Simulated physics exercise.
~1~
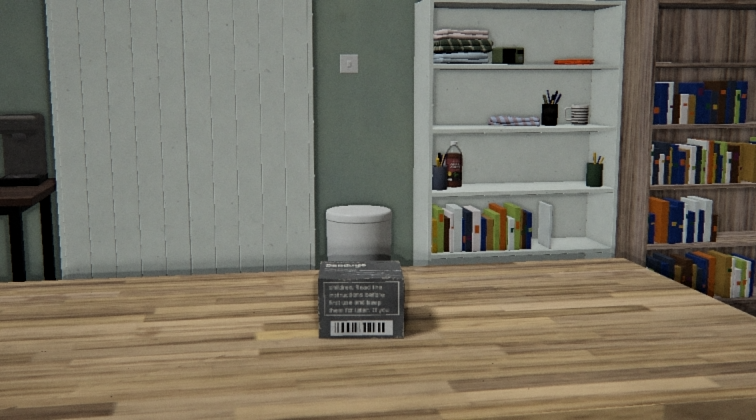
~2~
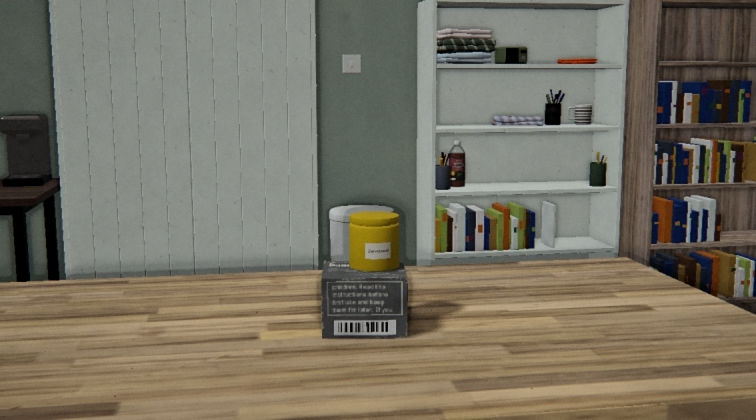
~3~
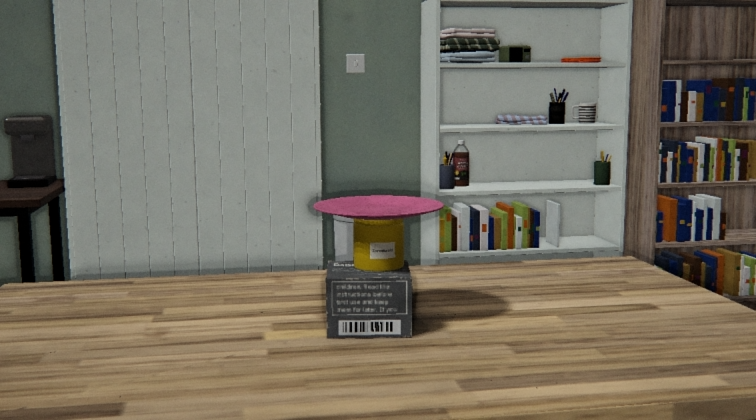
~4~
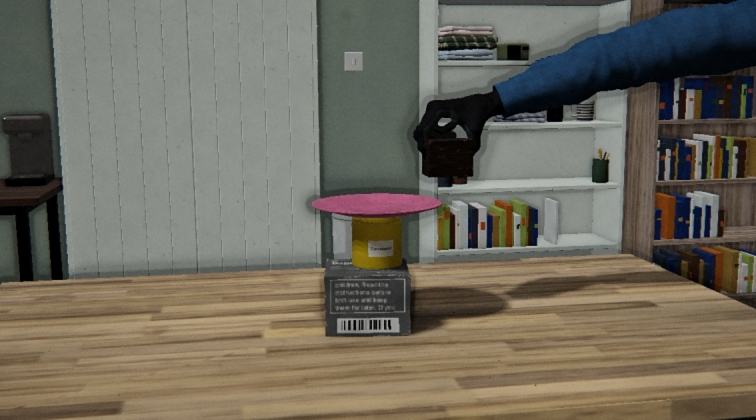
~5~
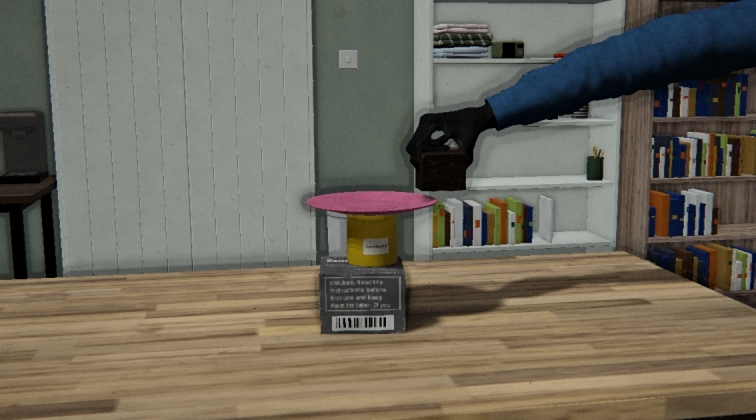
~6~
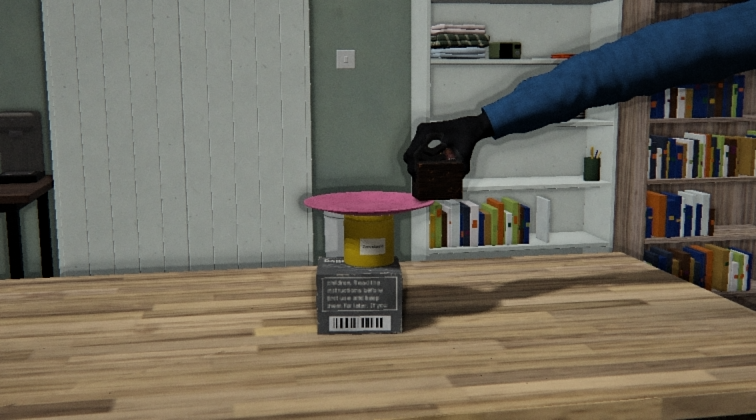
The clip opens on a grey box and a white container on a wooden table, before a yellow jar and then a pink plate appear stacked above. A gloved hand in a blue sleeve, reaching from the right, lowers a dark block slightly onto the plate's right edge and keeps holding it.
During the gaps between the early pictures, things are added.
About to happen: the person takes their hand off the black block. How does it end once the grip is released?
My guess is the pile will not stay put.
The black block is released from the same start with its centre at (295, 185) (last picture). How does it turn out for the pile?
What happens next is that it tips over.
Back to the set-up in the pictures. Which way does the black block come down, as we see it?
Toward the right-hand side.
Then, 0.40 s after the last picture, black block now fallen.
Then, 0.70 s after the last picture, things are still on the move.
At rest, fallen, black block; the other 3 in place. Seen from the same camera at the end, black block near (574, 290). The pile gives way.
